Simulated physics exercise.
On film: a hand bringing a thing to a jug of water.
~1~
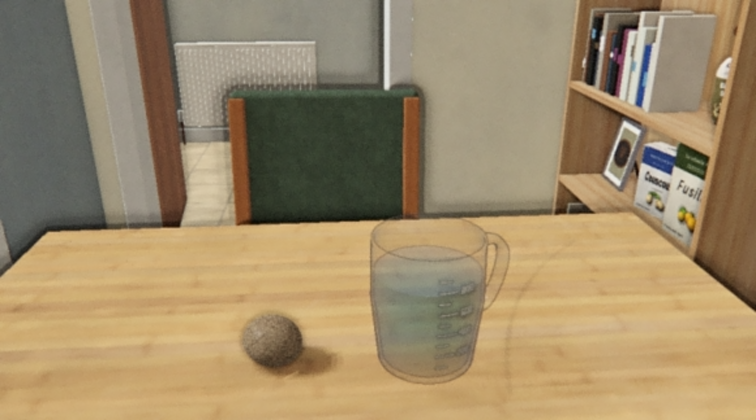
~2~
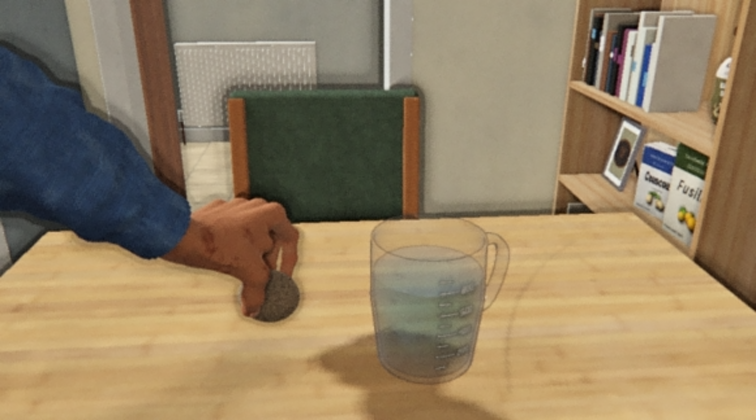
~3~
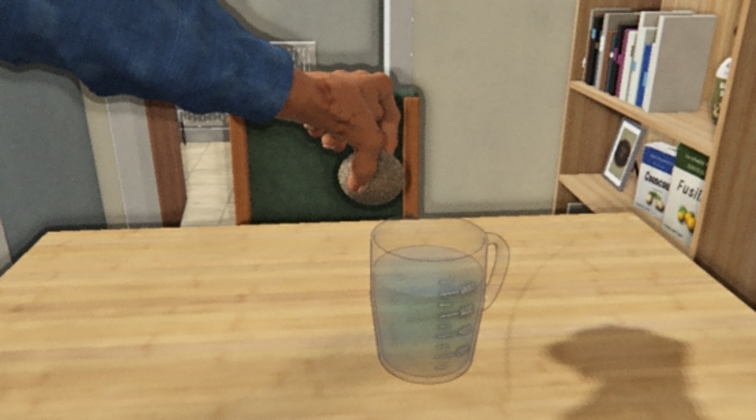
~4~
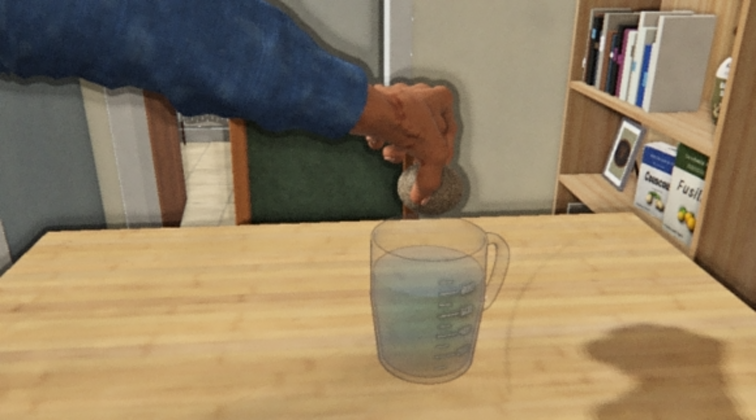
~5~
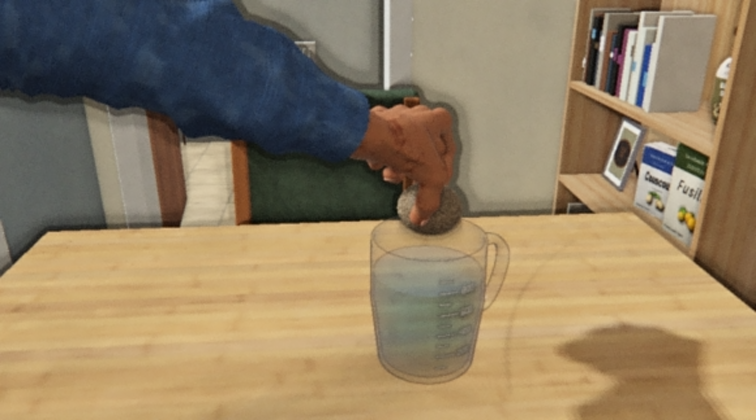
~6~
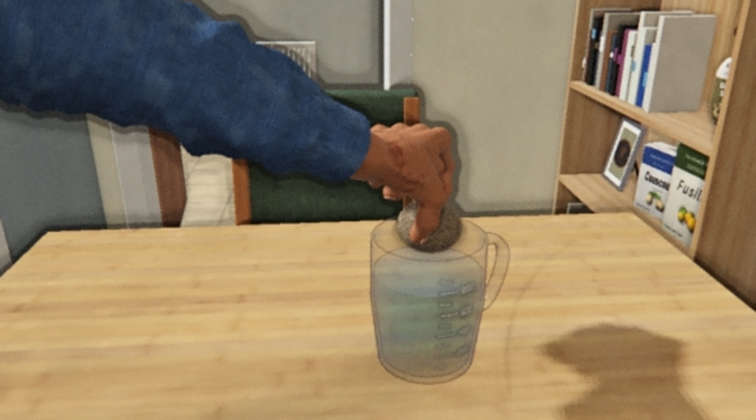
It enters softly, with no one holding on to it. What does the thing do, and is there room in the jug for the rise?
The object drops under, while the jug holds everything.
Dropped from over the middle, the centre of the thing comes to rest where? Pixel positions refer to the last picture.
Around (426, 328).
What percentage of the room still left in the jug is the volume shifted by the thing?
I reckon close to 30 in a hundred.
A moment on, the stone enters the water; the jug is about three quarters full.
Further on, the stone goes on down; the jug is about three quarters full.
When it is over, the stone rests at the bottom; the jug is about three quarters full; none went over.
